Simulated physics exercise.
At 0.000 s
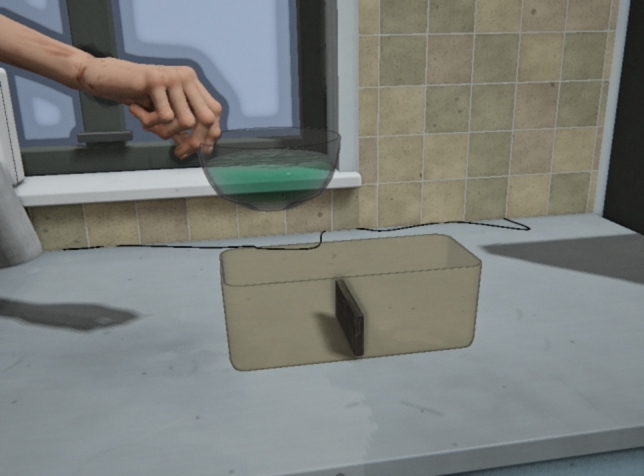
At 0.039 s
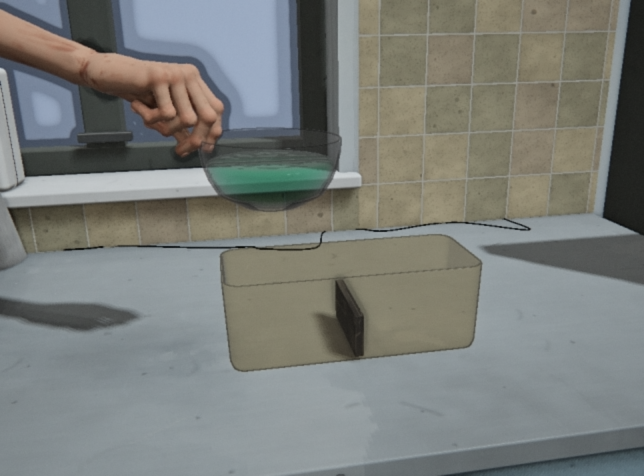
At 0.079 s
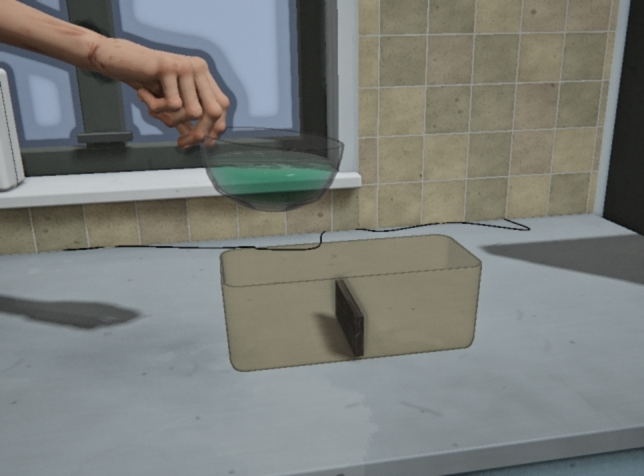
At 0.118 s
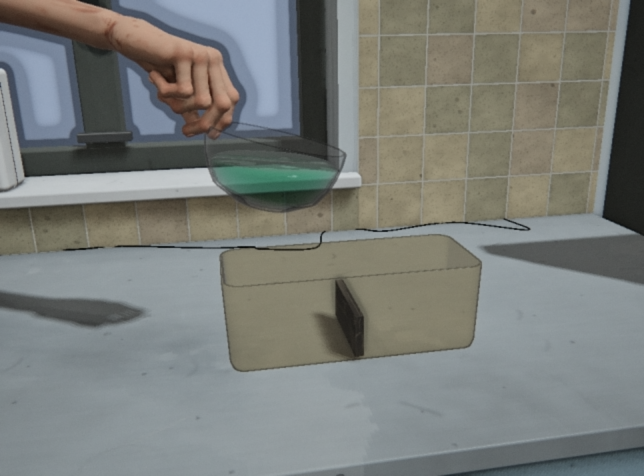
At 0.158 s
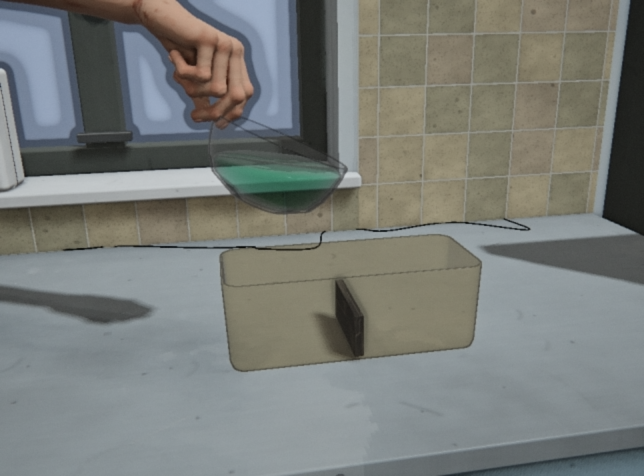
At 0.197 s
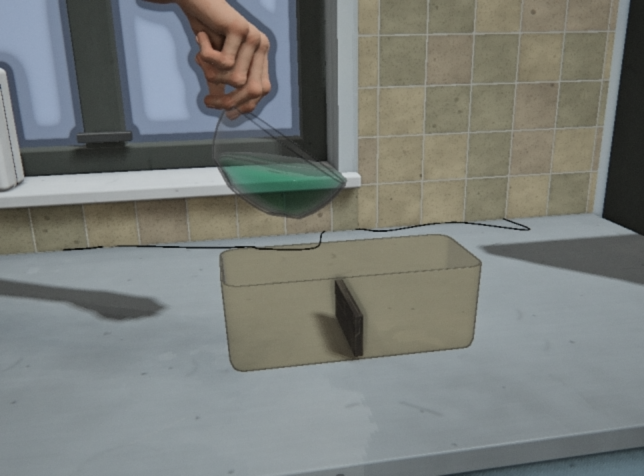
A hand tilting a clear round bowl of green liquid steadily to the right above an empty oblong basin on a counter.
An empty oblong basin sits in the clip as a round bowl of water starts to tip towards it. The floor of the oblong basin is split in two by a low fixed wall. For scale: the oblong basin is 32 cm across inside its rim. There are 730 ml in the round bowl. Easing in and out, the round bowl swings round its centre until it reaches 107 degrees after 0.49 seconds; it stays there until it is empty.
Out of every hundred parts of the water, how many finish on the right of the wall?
About 56 in every hundred.
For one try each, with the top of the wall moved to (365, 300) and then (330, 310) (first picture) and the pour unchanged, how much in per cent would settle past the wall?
Around 35 and 70 percent, in that order.
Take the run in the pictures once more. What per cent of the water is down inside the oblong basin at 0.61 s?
My estimate is about 84 percent.
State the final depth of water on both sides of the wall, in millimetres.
Some 14 mm on the left and some 22 mm on the right.
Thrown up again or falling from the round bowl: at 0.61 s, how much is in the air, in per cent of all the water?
It comes to some 14 percent of the total.
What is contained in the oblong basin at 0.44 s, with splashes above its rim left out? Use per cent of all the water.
Roughly 58 percent of it.
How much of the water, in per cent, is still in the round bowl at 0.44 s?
Roughly 10 %.
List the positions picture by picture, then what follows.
In the first frame, it leans 0°; its right rim is at (338, 136); the water meets the walls at (204, 163) and (333, 157); the oblong basin's rim runs from (222, 269) to (465, 250); the wall's top is at (348, 297).
In the second frame, it leans 2°; its right rim is at (339, 138); the water meets the walls at (205, 163) and (333, 158).
In the third frame, it leans 7°; its right rim is at (341, 144); the water meets the walls at (206, 161) and (334, 161).
In the fourth frame, it leans 15°; its right rim is at (344, 154); the water meets the walls at (209, 158) and (336, 164).
In the fifth frame, it leans 25°; its right rim is at (344, 168); the water meets the walls at (213, 156) and (339, 168).
In the sixth frame, it leans 37°; its right rim is at (342, 183); the water meets the walls at (216, 156) and (335, 171); 1 per cent is over the edge.
Then, 0.44 s in, the tilt is 104° and 10 per cent is still to pour, 9 is left of the wall and 49 right of it.
Then, 0.61 s in, the tilt is 107° and 0 per cent is still to pour, 32 is left of the wall and 52 right of it.
Then, 0.79 s in, the tilt is 107° and 1 per cent is still to pour, 35 is left of the wall and 52 right of it.
Then, 0.99 s in, the tilt is 107° and 0 per cent is still to pour, 39 is left of the wall and 56 right of it.
Finally, 39 per cent lies left of the wall, 56 right of it and 5 outside.
